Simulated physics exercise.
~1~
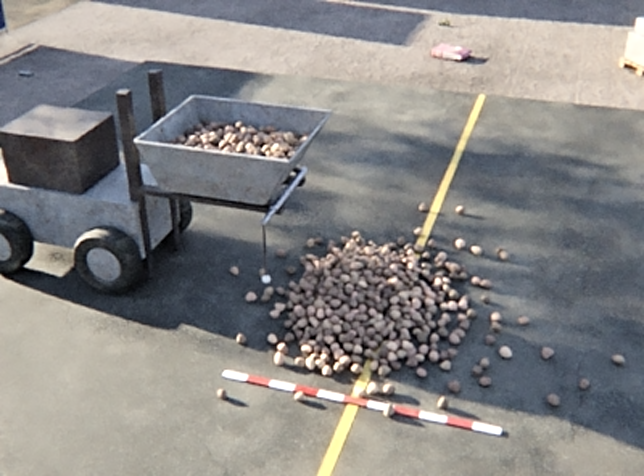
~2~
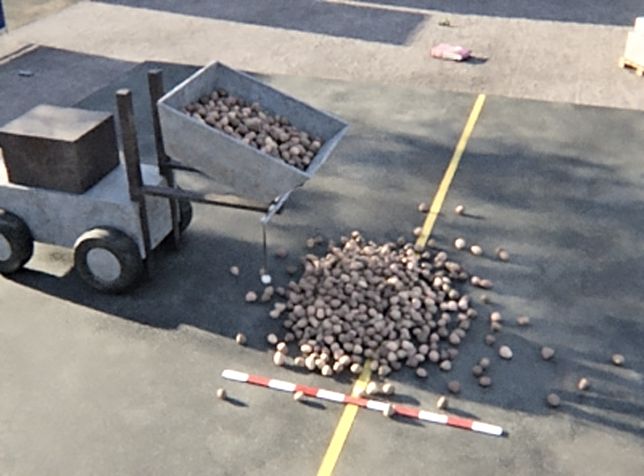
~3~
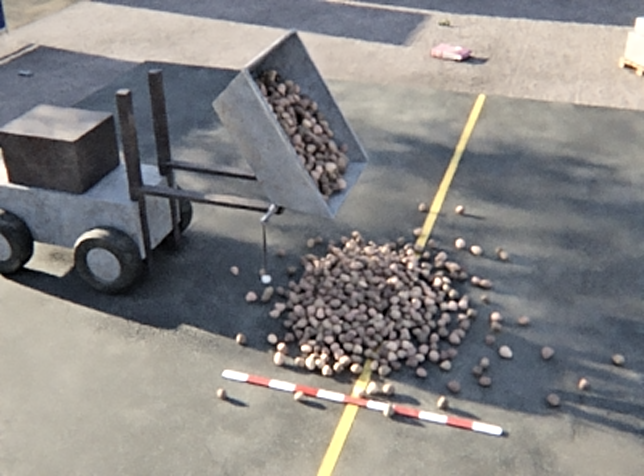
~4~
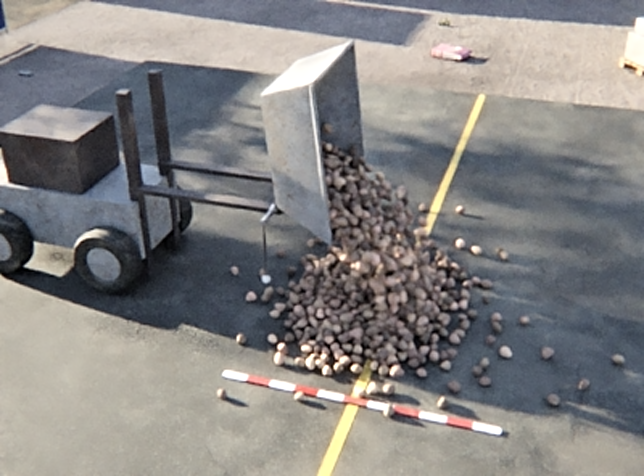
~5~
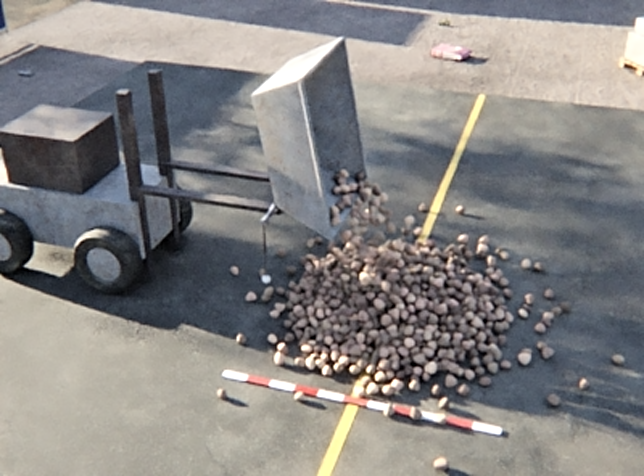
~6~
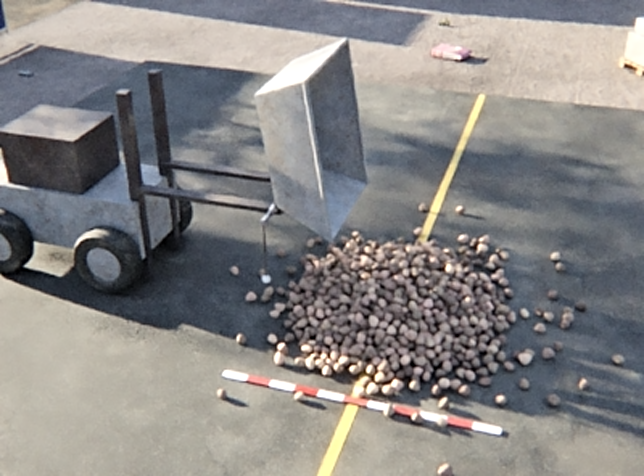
On a dark paved yard crossed by a yellow line, seen from above and to one side, a grey forklift with a brown block on its back stands at the left. It holds a grey skip full of brownish cobbles, beside a heap of similar stones lying over the line behind a red and white staff. The skip tips forward to the right, gently at first, then steeply. The cobbles pour onto the heap, and the skip rocks slightly as the last ones slide out. It ends empty and still steeply tilted, above a wider heap spread further right past the line.
